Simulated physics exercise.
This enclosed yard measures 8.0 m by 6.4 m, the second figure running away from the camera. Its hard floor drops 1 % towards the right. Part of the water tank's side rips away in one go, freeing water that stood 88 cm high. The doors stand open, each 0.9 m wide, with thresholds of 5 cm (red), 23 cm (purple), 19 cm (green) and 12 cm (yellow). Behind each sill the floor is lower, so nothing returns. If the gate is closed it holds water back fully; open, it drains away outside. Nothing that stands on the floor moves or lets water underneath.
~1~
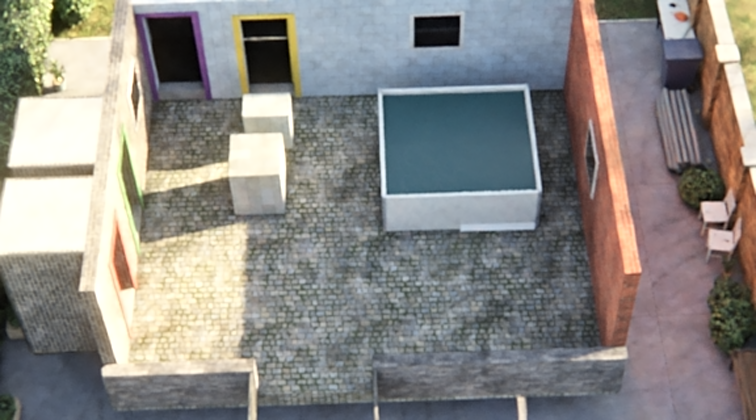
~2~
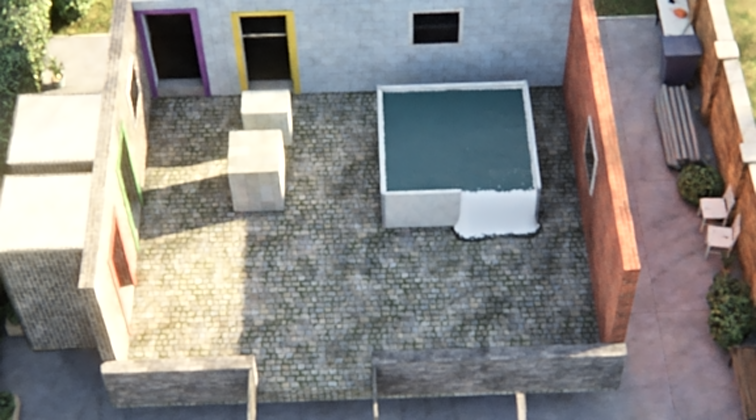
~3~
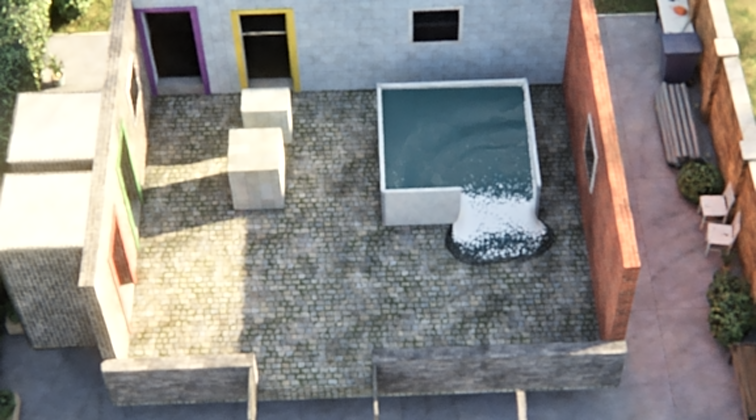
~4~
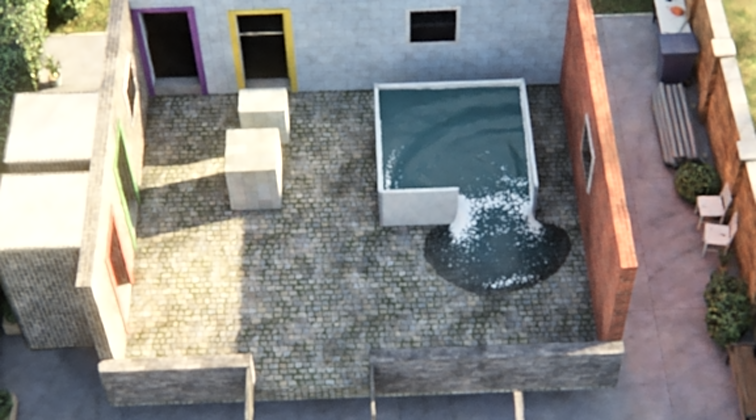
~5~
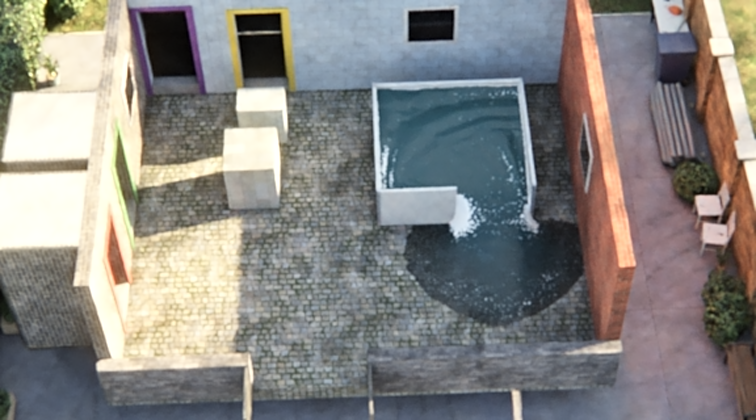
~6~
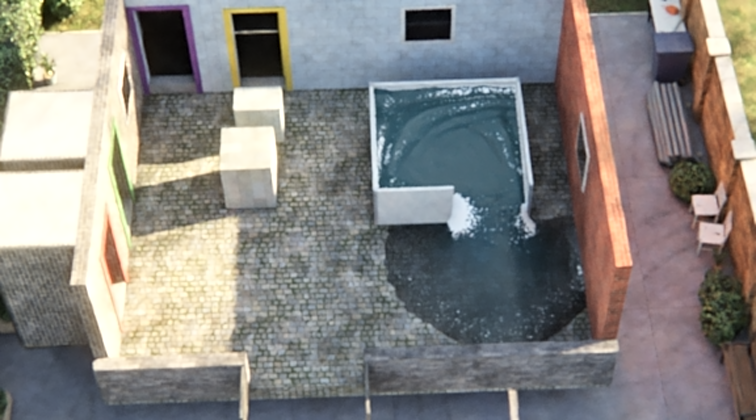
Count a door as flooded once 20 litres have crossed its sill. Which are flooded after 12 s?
Door by door: At the red door it passes the limit; at the purple door it keeps below the limit; at the green door it keeps below the limit; at the yellow door it stays under the limit.
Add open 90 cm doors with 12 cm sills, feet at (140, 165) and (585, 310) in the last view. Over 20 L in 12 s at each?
In that order: Below, past it.
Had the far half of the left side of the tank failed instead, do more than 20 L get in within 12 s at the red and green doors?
Then: Red over, green not over.
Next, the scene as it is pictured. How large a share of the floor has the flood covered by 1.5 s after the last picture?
About 25 per cent.
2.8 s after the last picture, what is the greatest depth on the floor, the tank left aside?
About 38 cm.
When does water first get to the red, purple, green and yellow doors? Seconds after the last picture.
Red 3.2 s, purple 5.0 s, green 3.8 s, yellow 6.0 s.
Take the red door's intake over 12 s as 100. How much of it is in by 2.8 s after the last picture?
About 0 per cent.
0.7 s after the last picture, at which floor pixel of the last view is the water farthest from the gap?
At about (357, 372).
Then, 0.7 s after the last picture water covers 25 % of the floor and is deepest (72 cm) near (594, 355); red door not reached, purple door not reached, green door not reached, yellow door not reached.
Then, 1.5 s after the last picture water covers 25 % of the floor and is deepest (62 cm) near (563, 365); red door not reached, purple door not reached, green door not reached, yellow door not reached.
Then, 2.8 s after the last picture water covers 50 % of the floor and is deepest (38 cm) near (585, 365); red door not reached, purple door not reached, green door not reached, yellow door not reached.
Then, 6.3 s after the last picture water covers 95 % of the floor and is deepest (22 cm) near (574, 293); red door 15 cm at the sill, 187 L in, purple door 15 cm at the sill, 0 L in, green door 15 cm at the sill, 0 L in, yellow door 4 cm at the sill, 0 L in.
Then, 11.3 s after the last picture water covers 100 % of the floor and is deepest (19 cm) near (470, 88); red door 9 cm at the sill, 338 L in, purple door 12 cm at the sill, 0 L in, green door 7 cm at the sill, 0 L in, yellow door 10 cm at the sill, 0 L in.
